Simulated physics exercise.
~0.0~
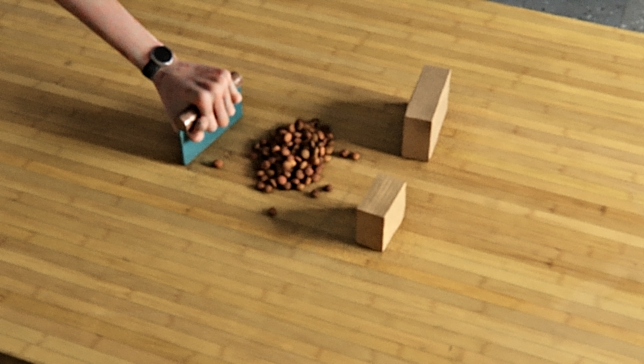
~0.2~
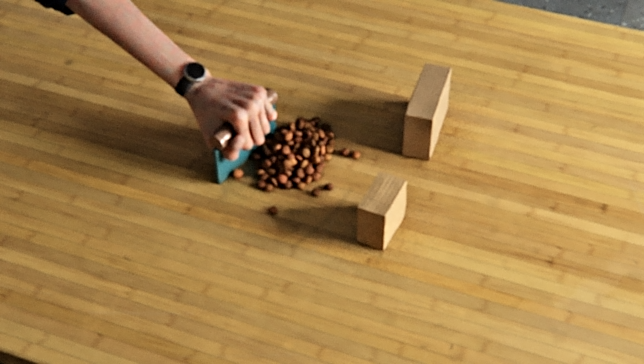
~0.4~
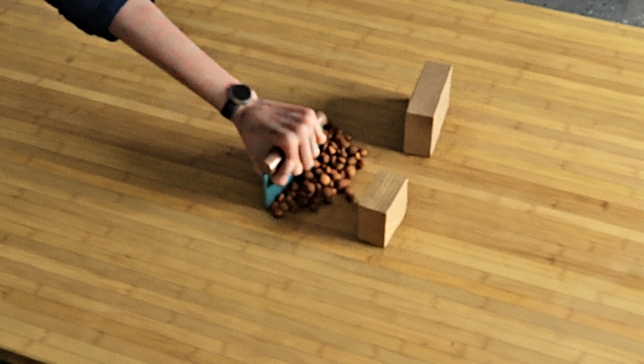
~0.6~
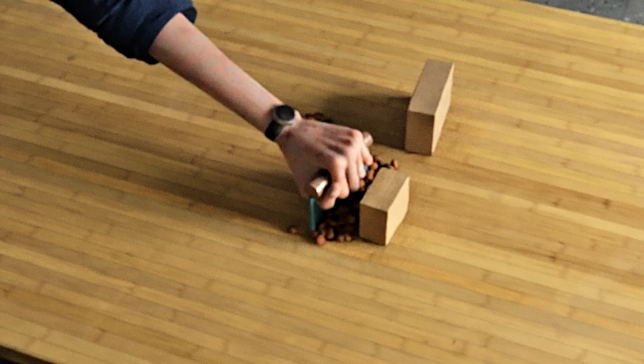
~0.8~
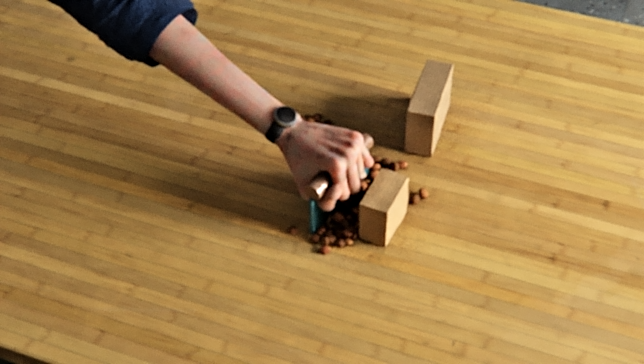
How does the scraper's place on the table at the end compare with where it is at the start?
At the start the teal scraper is to the left of the heap, clear of the blocks. By the end it is further right and lower in view, close to the left side of the nearer block.
